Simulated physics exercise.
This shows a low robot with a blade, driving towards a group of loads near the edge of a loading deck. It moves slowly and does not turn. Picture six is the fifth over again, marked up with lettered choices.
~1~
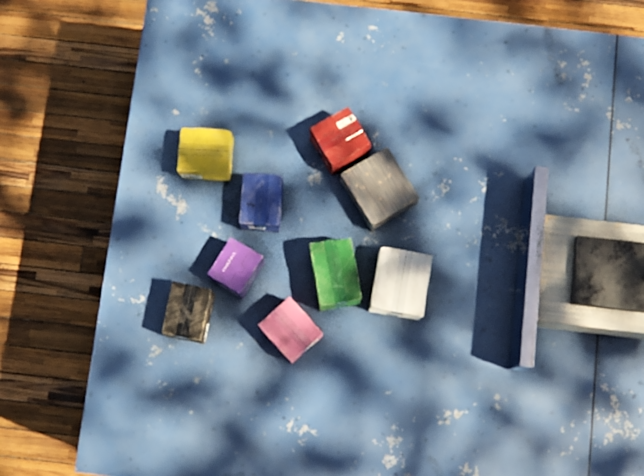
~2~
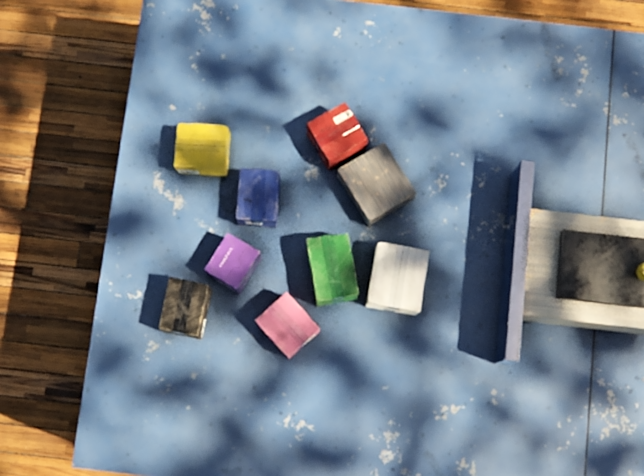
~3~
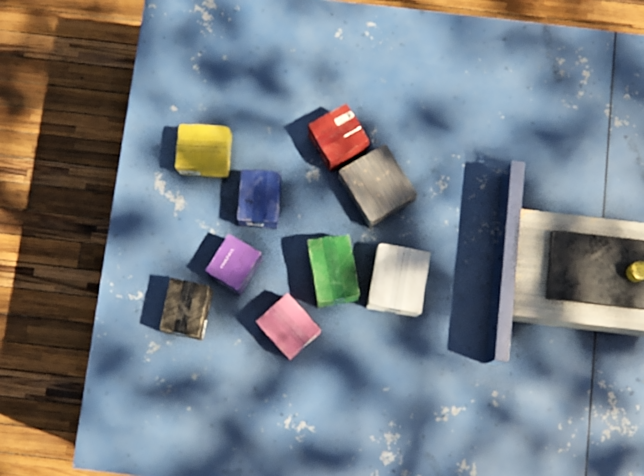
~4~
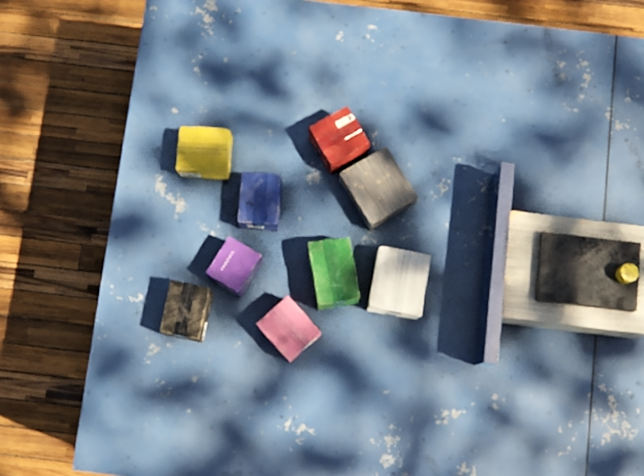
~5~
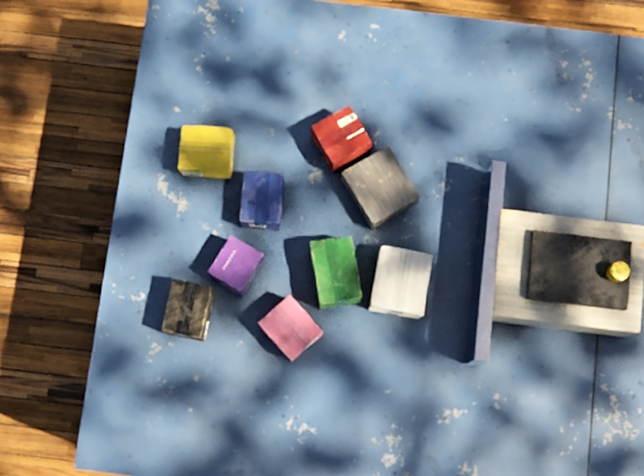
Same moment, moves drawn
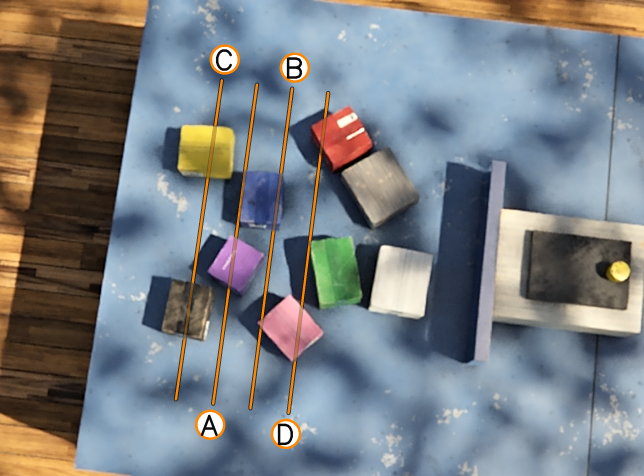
A low robot with a wide blade crept slowly left across a blue deck towards a scattered group of colourful boxes, closing the gap to the white one, while the boxes all stayed put.
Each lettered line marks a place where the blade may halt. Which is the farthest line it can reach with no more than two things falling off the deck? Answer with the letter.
It can go as far as C.
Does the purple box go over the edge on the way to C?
By then, yes.
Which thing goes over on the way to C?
The purple box.
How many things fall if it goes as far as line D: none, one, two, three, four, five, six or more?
In all, none.
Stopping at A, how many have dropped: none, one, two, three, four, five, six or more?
By then, none.
On the copy, A at (236, 240); B at (272, 244); C at (200, 235); D at (309, 248).
On C. First, robot (467, 257); red parcel (331, 128); grey crate (346, 179).
Then, robot (361, 244); purple box (158, 257); black box (167, 314).
Finally, robot (280, 234); purple box over the edge; yellow box (131, 137); one fallen.
By contrast, A is within the limit but short; B is within the limit but short; D is within the limit but short.
